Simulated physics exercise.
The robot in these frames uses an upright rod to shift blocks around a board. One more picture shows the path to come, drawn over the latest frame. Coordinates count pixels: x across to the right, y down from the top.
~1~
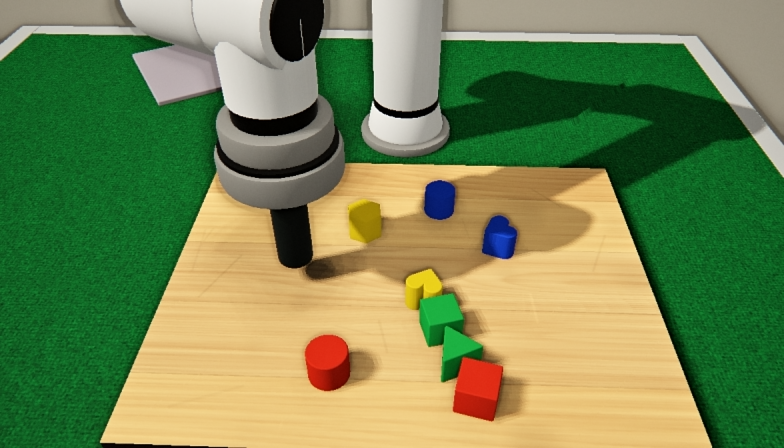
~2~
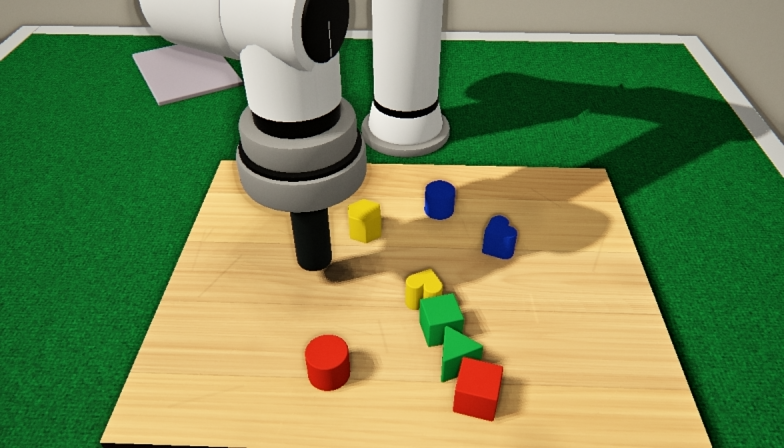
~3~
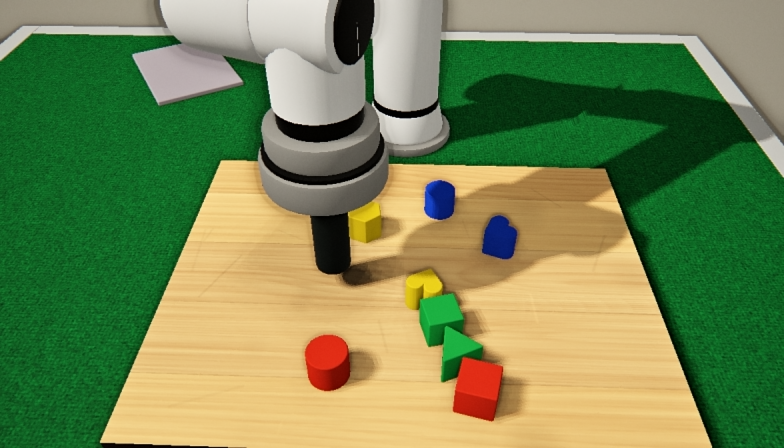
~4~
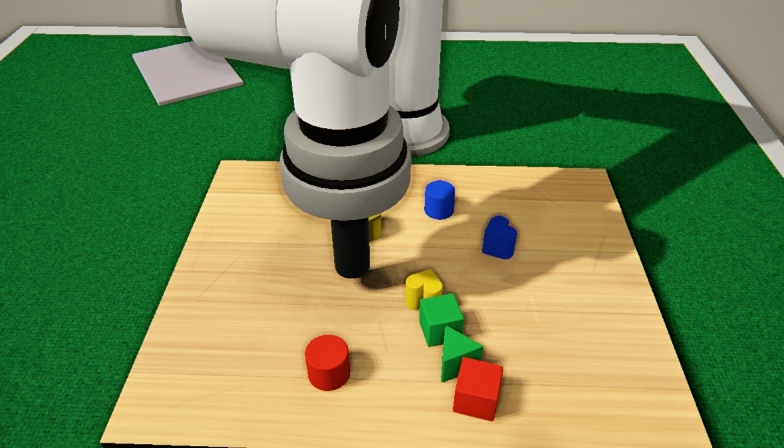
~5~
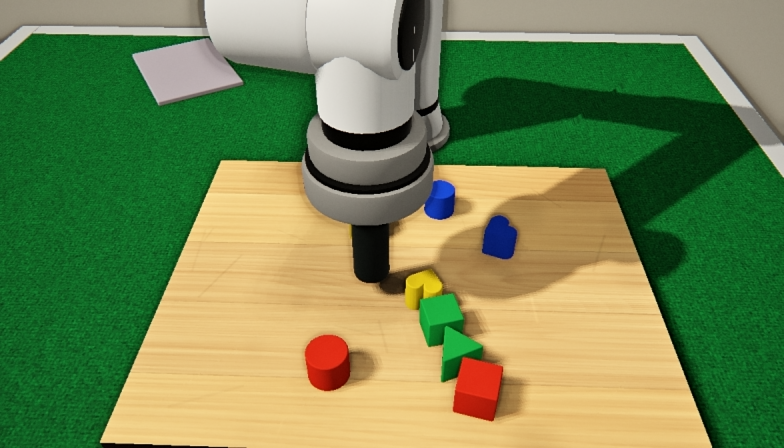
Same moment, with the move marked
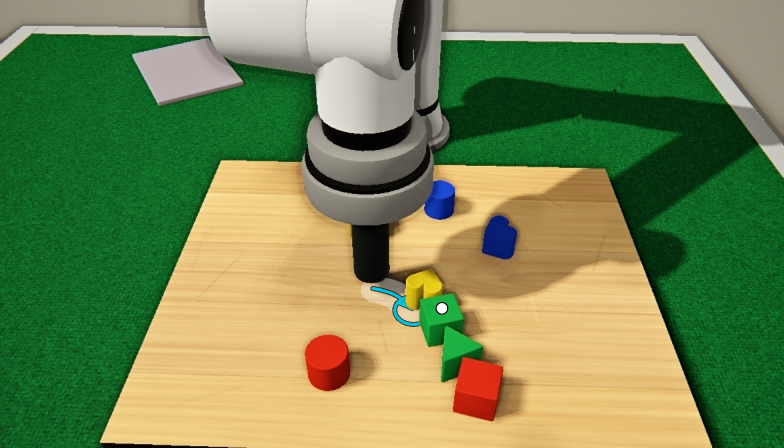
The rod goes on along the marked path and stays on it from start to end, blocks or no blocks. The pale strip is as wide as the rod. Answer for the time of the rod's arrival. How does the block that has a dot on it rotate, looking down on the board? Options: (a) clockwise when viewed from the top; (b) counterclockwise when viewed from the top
Answer: A.
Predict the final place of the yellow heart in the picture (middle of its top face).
At (449, 286).
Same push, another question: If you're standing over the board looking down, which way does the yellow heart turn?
Rotates counter-clockwise.
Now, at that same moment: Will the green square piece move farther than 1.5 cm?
I believe not.
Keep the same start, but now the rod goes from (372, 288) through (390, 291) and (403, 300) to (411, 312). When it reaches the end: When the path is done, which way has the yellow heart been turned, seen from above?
The block turns counter-clockwise.
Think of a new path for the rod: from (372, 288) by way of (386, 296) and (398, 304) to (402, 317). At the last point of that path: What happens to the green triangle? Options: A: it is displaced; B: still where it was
B: Still where it was.
Path on the board, from (372, 288) over (388, 292) and (402, 300) to (413, 310); the dot is on the green square piece.
The first path, step by step. Halfway along, rod at (396, 279); yellow heart at (431, 282).
At the end, rod at (413, 294); yellow heart at (449, 286), turned 45° anticlockwise; green square piece at (447, 313), turned 20° clockwise; green triangle in place.
